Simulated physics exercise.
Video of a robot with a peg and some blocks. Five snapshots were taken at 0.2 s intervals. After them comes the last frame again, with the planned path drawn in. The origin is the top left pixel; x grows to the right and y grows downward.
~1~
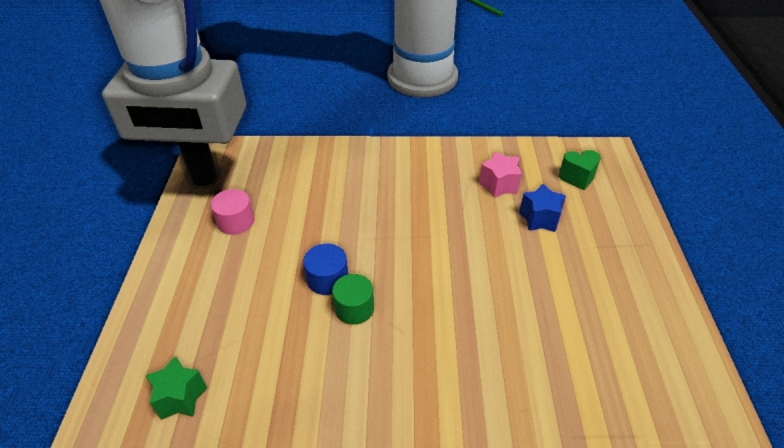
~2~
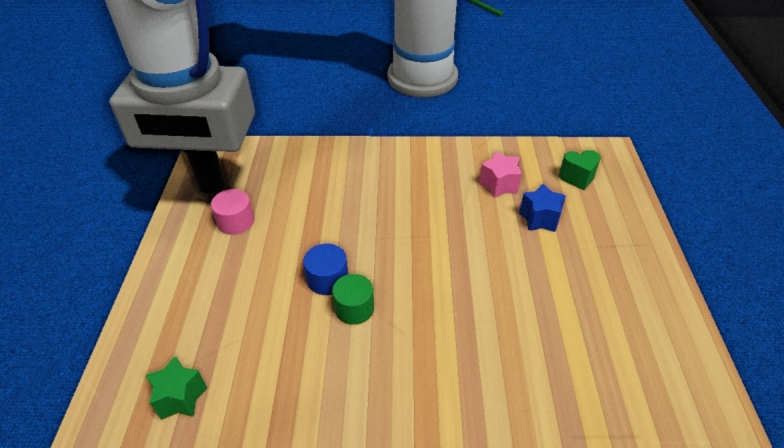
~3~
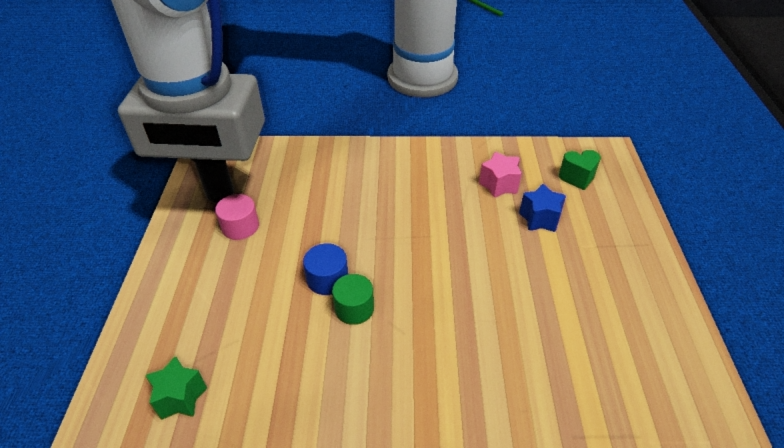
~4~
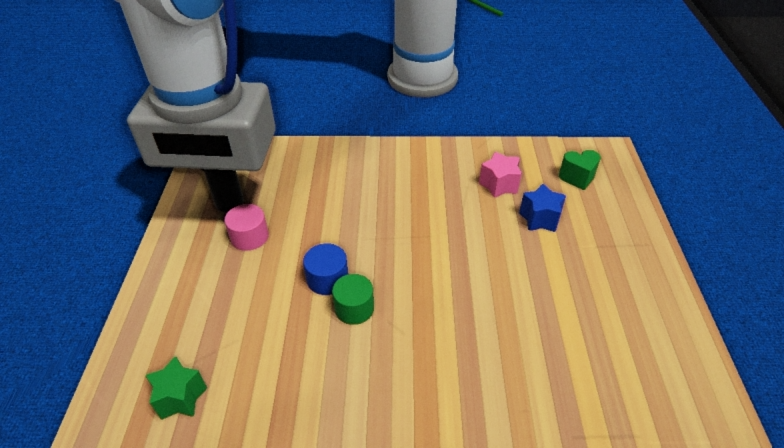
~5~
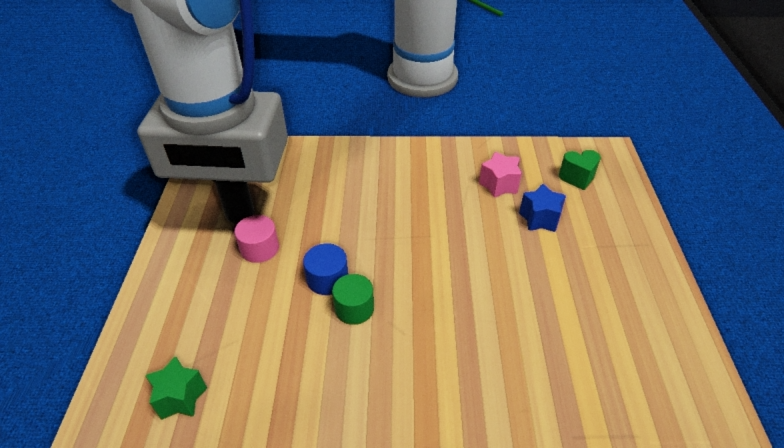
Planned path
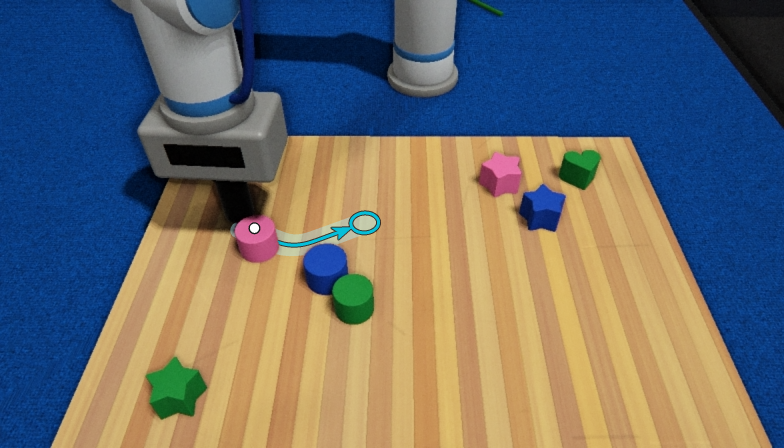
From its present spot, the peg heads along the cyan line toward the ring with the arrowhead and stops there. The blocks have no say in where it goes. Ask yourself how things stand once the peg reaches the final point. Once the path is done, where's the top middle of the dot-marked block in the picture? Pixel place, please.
Around (278, 251).
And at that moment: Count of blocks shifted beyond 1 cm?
It should be one.
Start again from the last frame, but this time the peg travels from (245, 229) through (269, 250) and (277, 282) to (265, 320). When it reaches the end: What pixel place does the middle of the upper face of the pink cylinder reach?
The middle of its upper face should be somewhere near (293, 314).
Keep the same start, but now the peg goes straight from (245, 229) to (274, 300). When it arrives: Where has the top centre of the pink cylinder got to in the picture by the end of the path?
It sits at (306, 285).
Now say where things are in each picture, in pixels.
In the first frame, peg tip (205, 179); block tops, pink cylinder (230, 201); blue cylinder (325, 259).
In the second frame, peg (212, 186); blocks unchanged.
In the third frame, peg (221, 195); pink cylinder (235, 206).
In the fourth frame, peg (230, 204); pink cylinder (244, 217).
In the fifth frame, peg (241, 215); pink cylinder (254, 228); blue cylinder (325, 259).
Path on the board, from (245, 229) via (281, 243) and (324, 238), ending at (365, 223); the dot is on the pink cylinder.
On the path given first. One third of the way, peg (279, 230); pink cylinder (275, 250).
Two thirds of the way, peg (323, 223); pink cylinder (278, 251).
At the end, peg (364, 209); pink cylinder (278, 251); blue cylinder in place.
